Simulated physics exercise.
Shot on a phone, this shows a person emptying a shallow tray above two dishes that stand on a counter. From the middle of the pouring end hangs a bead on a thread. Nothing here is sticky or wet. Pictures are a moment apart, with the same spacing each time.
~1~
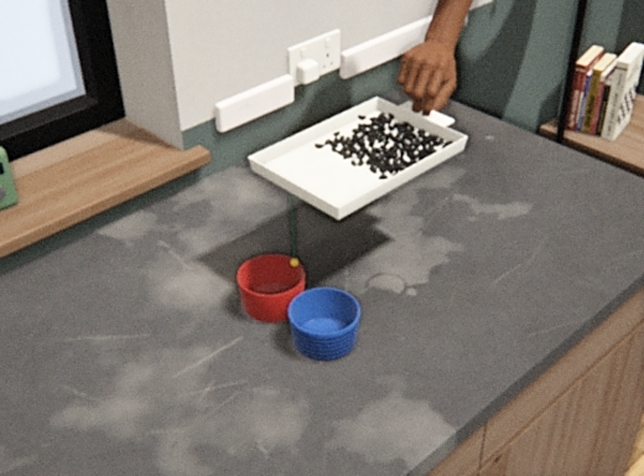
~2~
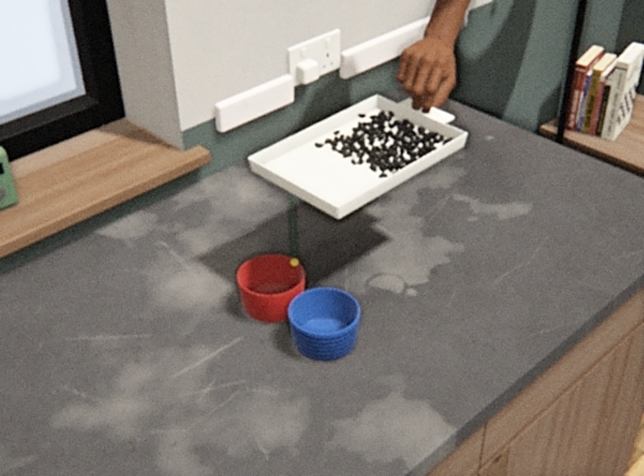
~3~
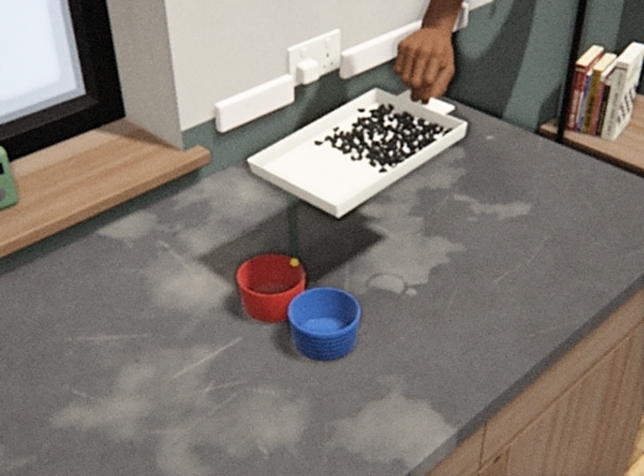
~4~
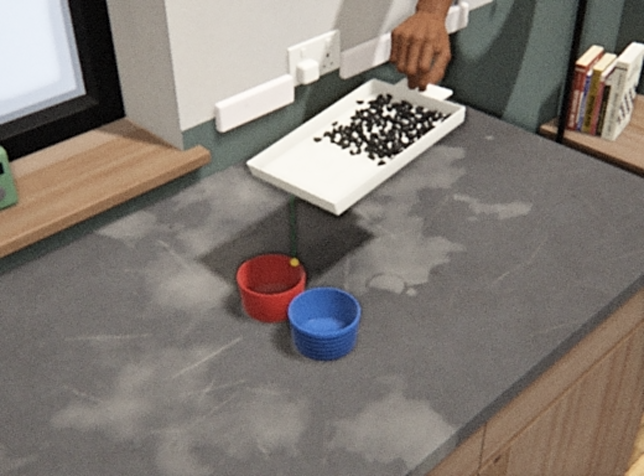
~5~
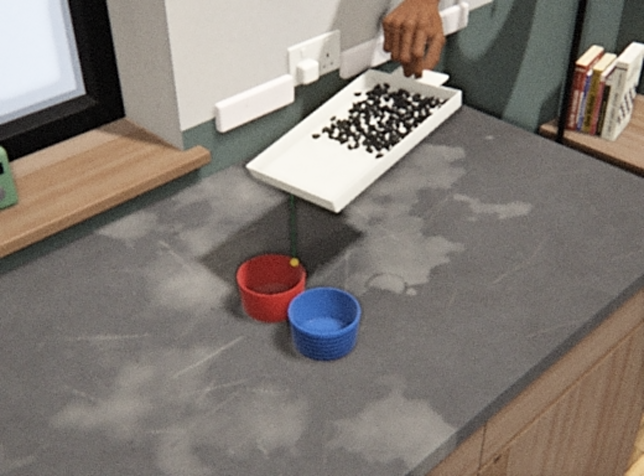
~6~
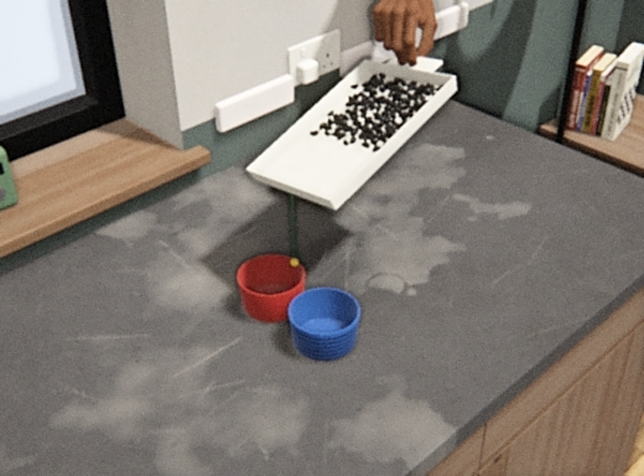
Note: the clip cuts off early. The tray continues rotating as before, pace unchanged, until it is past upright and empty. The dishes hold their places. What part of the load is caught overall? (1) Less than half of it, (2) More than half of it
Answer: 1.
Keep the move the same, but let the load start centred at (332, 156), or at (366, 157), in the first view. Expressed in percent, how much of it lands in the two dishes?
Around 30 then around 30 per cent.
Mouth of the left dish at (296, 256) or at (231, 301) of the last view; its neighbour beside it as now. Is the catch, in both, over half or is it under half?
Held in all, by try: A smaller portion, then a smaller portion.
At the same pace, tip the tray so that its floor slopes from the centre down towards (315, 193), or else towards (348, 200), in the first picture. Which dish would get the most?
Try one: The rightmost dish. Try two: The rightmost dish.
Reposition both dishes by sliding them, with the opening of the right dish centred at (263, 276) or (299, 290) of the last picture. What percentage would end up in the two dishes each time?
50 and 80 %.
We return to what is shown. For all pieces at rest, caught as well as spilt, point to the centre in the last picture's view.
(233, 281).
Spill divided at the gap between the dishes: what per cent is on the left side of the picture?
Looks to be around 100 per cent of the spill.
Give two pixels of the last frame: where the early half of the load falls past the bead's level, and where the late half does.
At (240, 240) for the first part, then at (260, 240) for the others.
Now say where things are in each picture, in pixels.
The first frame shows corners of the pouring end near (252, 157) and (338, 206), level; middle of the load near (396, 146), black beans; left dish near (247, 302); right dish near (299, 339); bead on its thread near (294, 262).
The second frame shows corners of the pouring end near (252, 158) and (338, 205), level; middle of the load near (396, 143).
The third frame shows corners of the pouring end near (251, 160) and (337, 204), tipped barely, lowest at the left corner; middle of the load near (396, 137).
The fourth frame shows corners of the pouring end near (250, 162) and (335, 201), tipped a little, lowest at the left corner; middle of the load near (394, 127).
The fifth frame shows corners of the pouring end near (250, 165) and (333, 199), tipped clearly, lowest at the left corner; middle of the load near (392, 118).
The sixth frame shows corners of the pouring end near (249, 168) and (330, 198), tipped clearly, lowest at the left corner; middle of the load near (387, 109); left dish near (247, 302); right dish near (299, 339).
Shortly afterwards, tray tipped steeply; all but a few on the tray; a little in the air.
Next, tray tipped past a quarter turn; near a quarter on the tray; a little in the left dish; near half outside both; near a quarter in the air.
Some moments later, tray tipped past a quarter turn; near a quarter in the left dish; the bulk outside both.
In the end, tray tipped past a quarter turn; none at all in the right dish; near a quarter in the left dish; the bulk outside both.
